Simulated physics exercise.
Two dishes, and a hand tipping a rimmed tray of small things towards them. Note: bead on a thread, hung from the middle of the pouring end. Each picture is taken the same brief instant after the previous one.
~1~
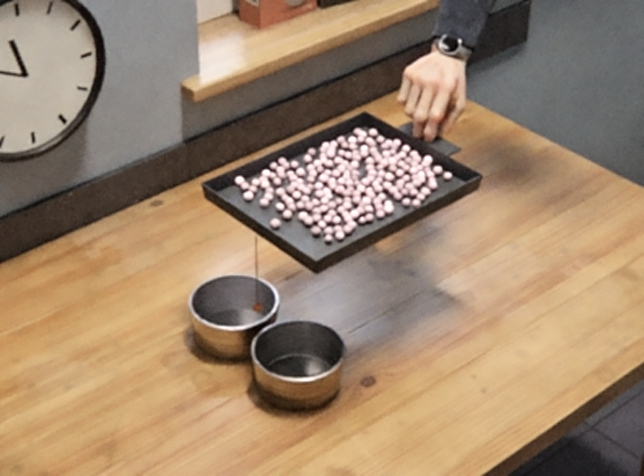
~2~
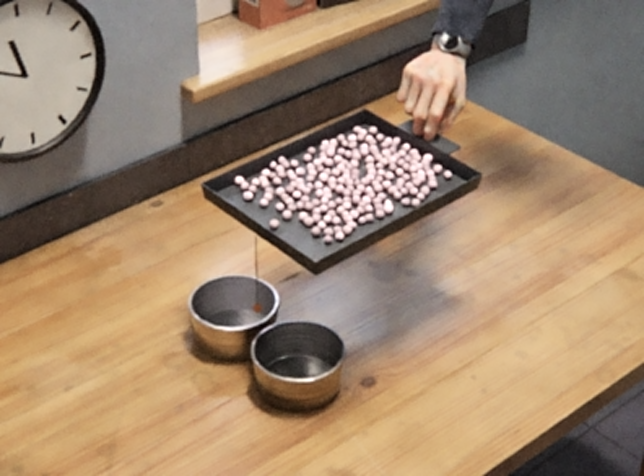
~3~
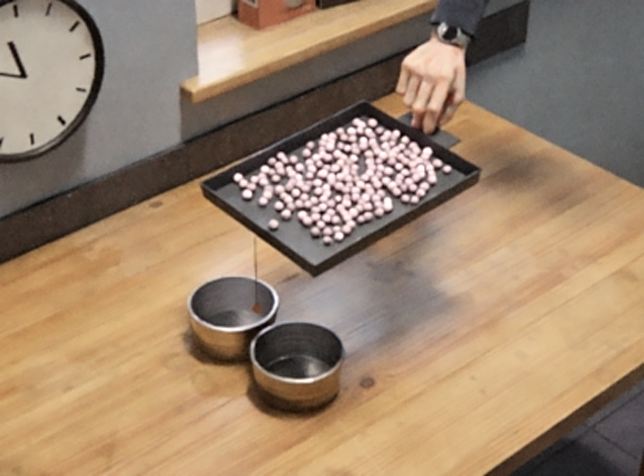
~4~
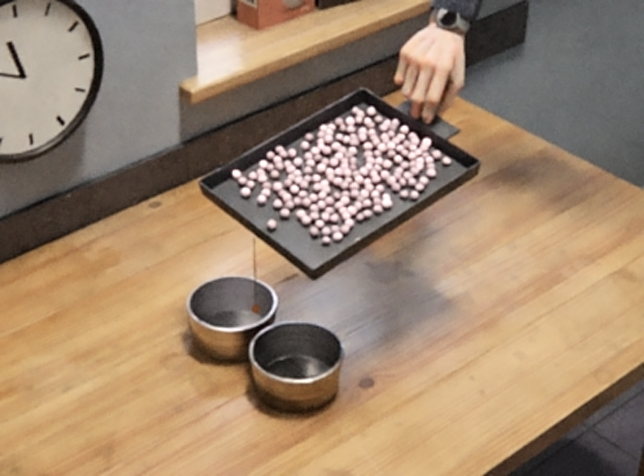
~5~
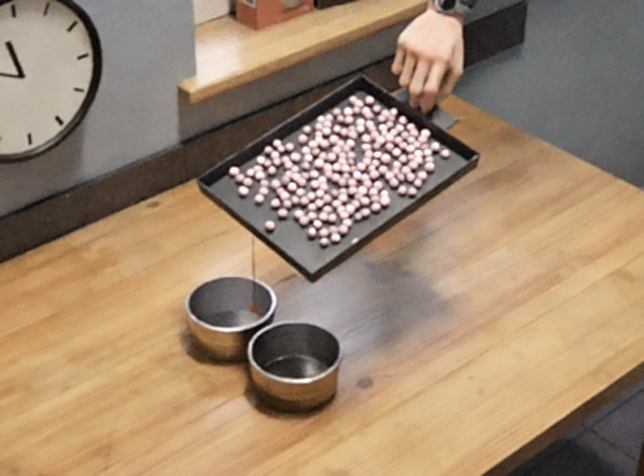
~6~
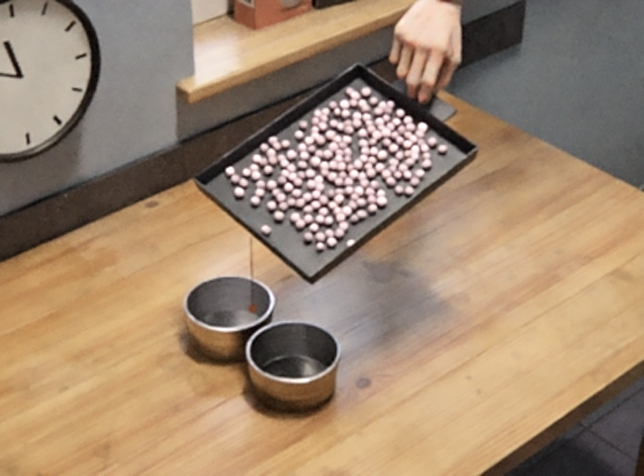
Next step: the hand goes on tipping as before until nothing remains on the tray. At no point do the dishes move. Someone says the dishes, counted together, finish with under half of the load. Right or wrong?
Wrong, they hold over half.
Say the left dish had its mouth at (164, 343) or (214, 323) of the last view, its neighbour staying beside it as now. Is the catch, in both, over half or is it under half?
A minority, then a majority.
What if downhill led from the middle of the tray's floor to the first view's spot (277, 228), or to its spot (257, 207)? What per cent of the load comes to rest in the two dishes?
About 20 and 50 percent.
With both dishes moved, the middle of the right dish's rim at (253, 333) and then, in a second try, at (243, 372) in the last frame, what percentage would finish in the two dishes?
Close to 10 in a hundred, then close to 20 in a hundred.
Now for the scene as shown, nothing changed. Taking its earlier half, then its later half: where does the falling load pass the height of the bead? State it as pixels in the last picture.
It goes through near (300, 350) first, then near (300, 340).
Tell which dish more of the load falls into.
Of the two, the right-side one is the fuller.
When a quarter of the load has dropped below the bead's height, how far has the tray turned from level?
Roughly 80 degrees from level.
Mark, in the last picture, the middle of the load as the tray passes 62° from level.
Near (306, 250).
Shortly afterwards, tray tipped steeply; the bulk on the tray; a little in the right dish; only a few outside both; a little in the air.
Next, tray tipped past a quarter turn; near a quarter on the tray; near two thirds in the right dish; a little outside both; a little in the air.
Some moments later, tray tipped past a quarter turn; the bulk in the right dish; a little outside both.
In the end, tray tipped past a quarter turn; the bulk in the right dish; none at all in the left dish; a little outside both.
